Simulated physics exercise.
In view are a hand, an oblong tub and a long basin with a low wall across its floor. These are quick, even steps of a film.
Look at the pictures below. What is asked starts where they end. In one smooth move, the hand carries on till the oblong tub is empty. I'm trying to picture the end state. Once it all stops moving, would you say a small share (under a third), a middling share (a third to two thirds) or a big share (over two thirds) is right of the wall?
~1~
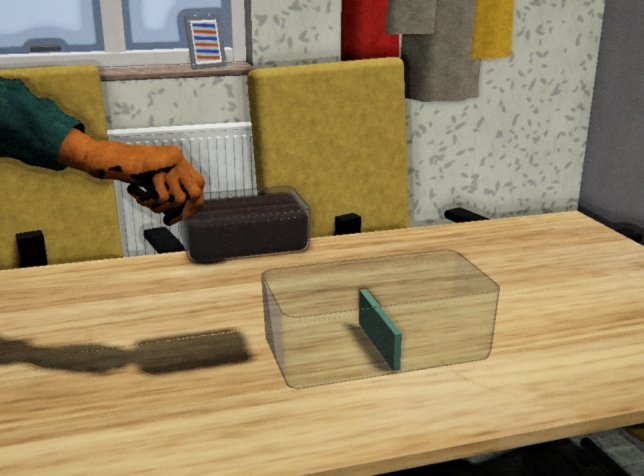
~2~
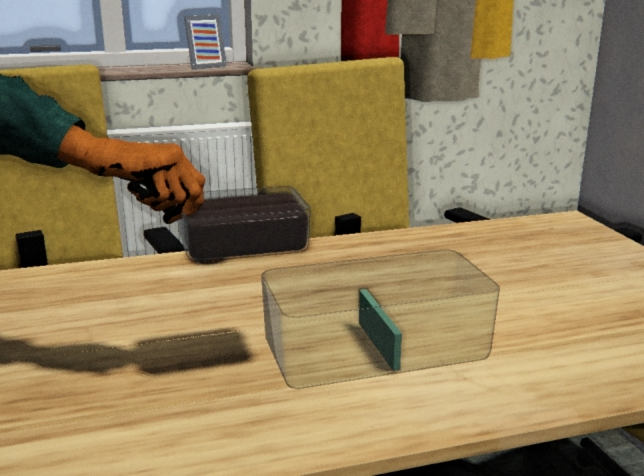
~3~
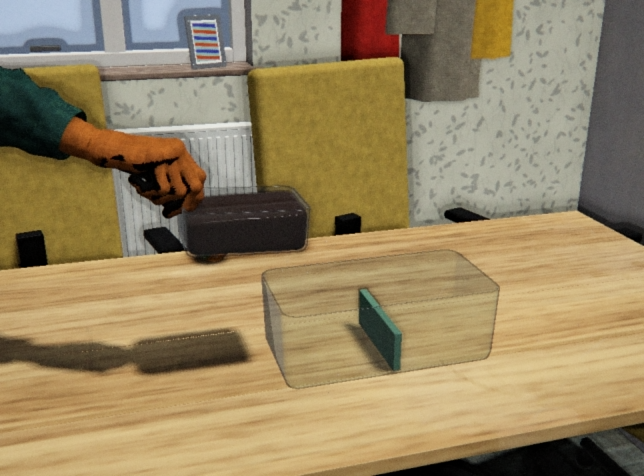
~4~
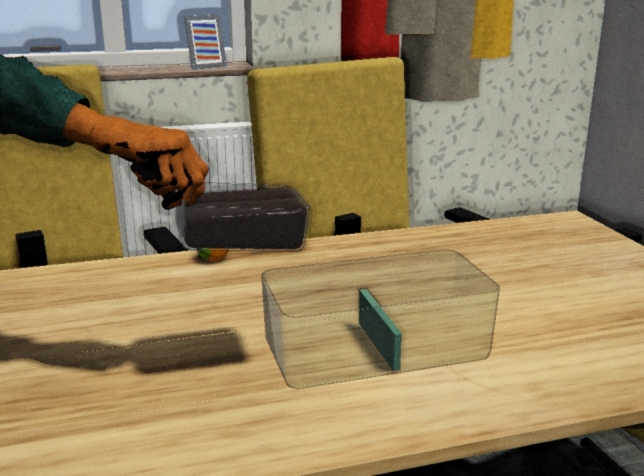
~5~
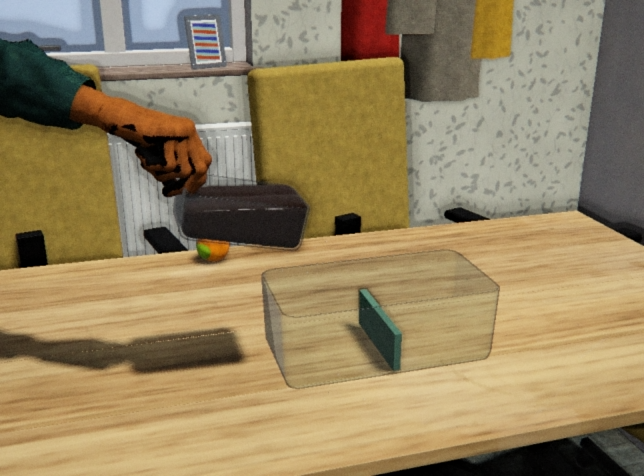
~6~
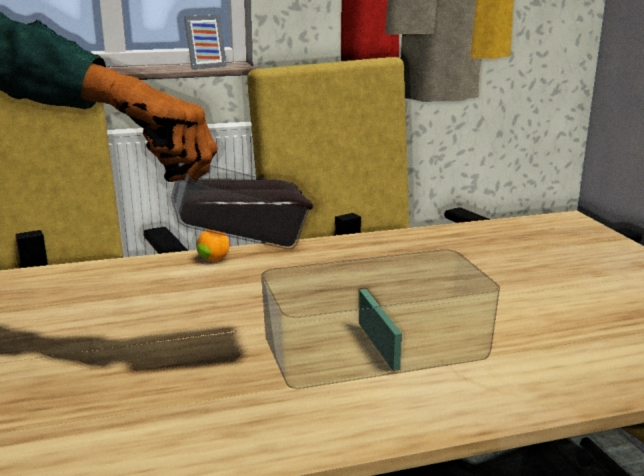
A middling share, a third to two thirds.
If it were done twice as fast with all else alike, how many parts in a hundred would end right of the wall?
Close to 45 in a hundred.
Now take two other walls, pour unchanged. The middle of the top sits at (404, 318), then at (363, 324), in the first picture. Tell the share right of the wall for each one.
Roughly 20 % and then 70 %.
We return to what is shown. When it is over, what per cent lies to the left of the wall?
Share approx. 35 %.
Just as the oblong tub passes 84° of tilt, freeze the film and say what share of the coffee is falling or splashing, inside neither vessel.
About 55 per cent.
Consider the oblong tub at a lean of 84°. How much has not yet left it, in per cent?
Roughly 20 %.
A moment on, the oblong tub is tipped on its side and 19 per cent is still to pour, 17 is left of the wall and 7 right of it.
Next, the oblong tub is tipped right over and 1 per cent is still to pour, 28 is left of the wall and 57 right of it.
Then the oblong tub is tipped right over and 0 per cent is still to pour, 36 is left of the wall and 56 right of it.
Later the oblong tub is tipped right over and 0 per cent is still to pour, 36 is left of the wall and 56 right of it.
At rest 36 per cent lies left of the wall, 56 right of it and 9 outside.
